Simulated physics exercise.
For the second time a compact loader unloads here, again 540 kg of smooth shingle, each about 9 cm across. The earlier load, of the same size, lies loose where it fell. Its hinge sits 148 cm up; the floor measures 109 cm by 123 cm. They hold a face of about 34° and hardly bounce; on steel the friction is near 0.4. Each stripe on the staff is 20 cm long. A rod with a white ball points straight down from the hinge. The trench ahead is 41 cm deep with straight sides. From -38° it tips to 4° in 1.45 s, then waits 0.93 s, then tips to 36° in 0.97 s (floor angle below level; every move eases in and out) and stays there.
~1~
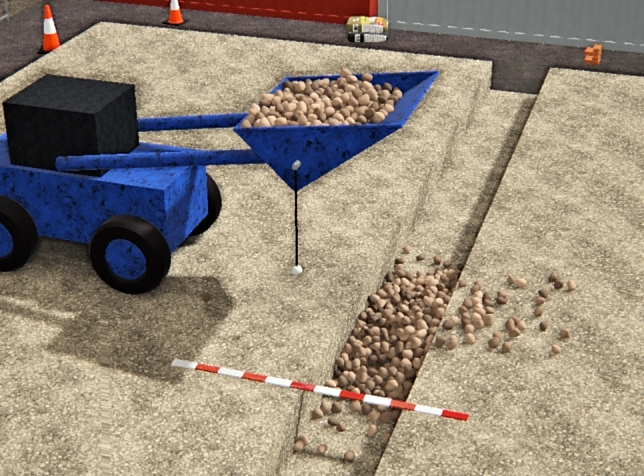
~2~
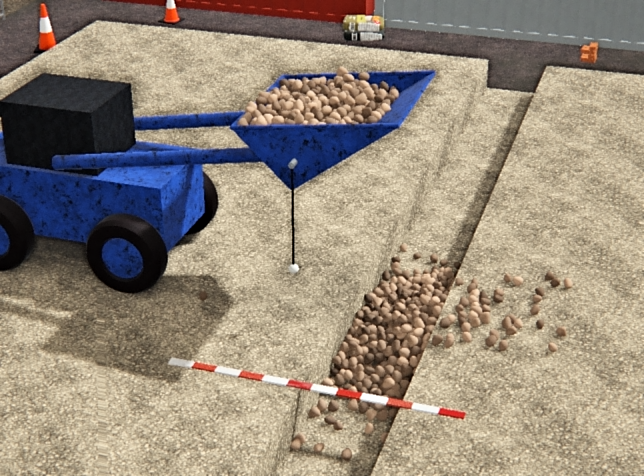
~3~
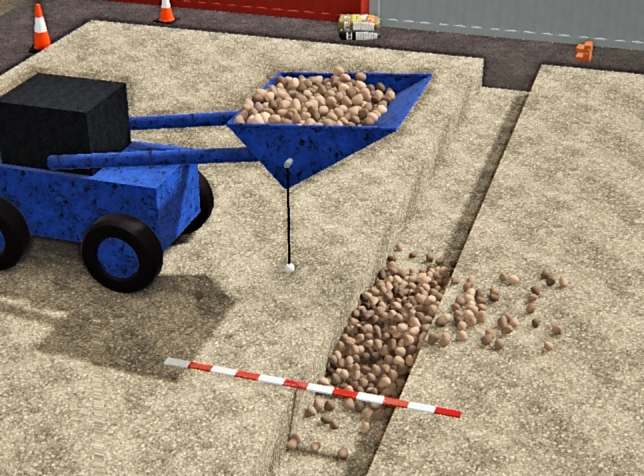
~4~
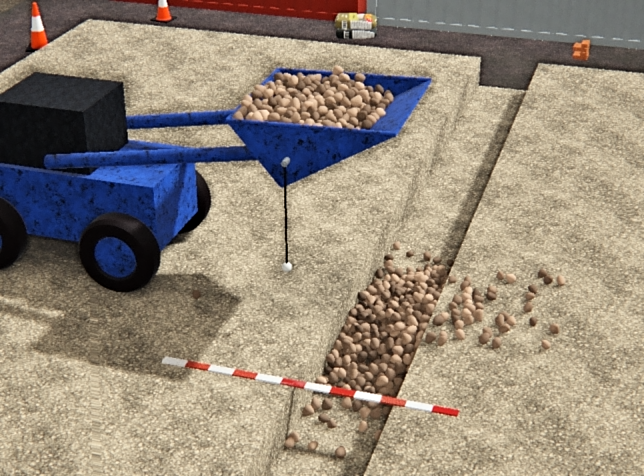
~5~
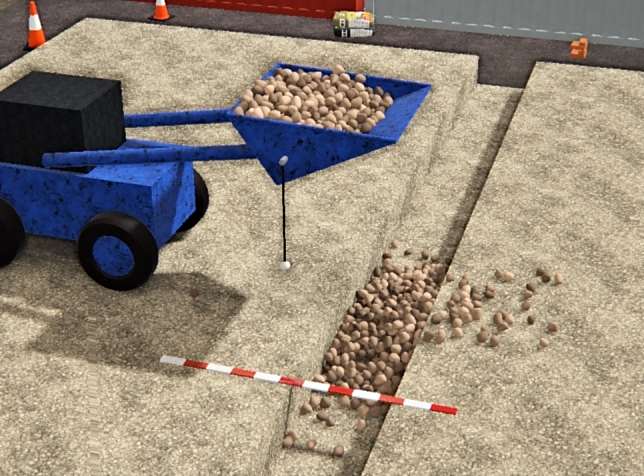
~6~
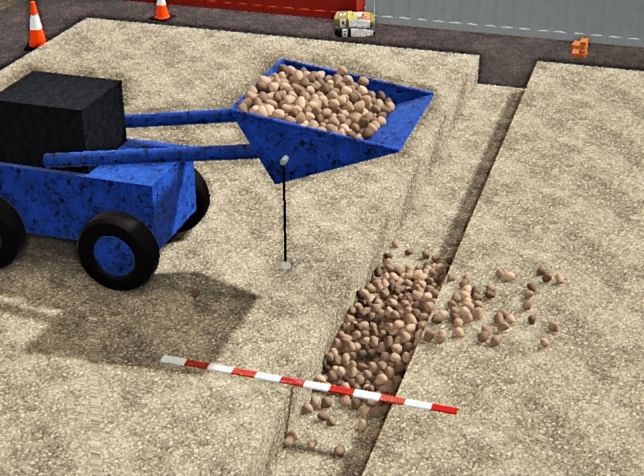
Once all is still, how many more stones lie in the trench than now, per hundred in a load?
Close to 54 parts in a hundred.
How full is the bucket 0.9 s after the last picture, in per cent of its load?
It holds some 100 per cent.
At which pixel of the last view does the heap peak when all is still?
Near (472, 290).
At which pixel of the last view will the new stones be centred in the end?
Near (432, 298).
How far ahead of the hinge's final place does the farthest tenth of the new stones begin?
Roughly 180 cm ahead of it.
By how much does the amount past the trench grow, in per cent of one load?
About 45 per cent.
Then, 0.5 s after the last picture the floor is at -2°; in per cent of one load, 100 in the bucket, 92 in the trench, 7 past the trench; the foremost stones are at (542, 300).
Then, 0.9 s after the last picture the floor is at 4°; in per cent of one load, 100 in the bucket, 92 in the trench, 7 past the trench; the foremost stones are at (542, 300).
Then, 3.2 s after the last picture the floor is at 36°; in per cent of one load, 10 in the bucket, 153 in the trench, 37 past the trench; the foremost stones are at (567, 295).
Then, 6.0 s after the last picture the floor is at 36°; in per cent of one load, 0 in the bucket, 146 in the trench, 54 past the trench; the foremost stones are at (613, 320). Net gain in the trench, 54.
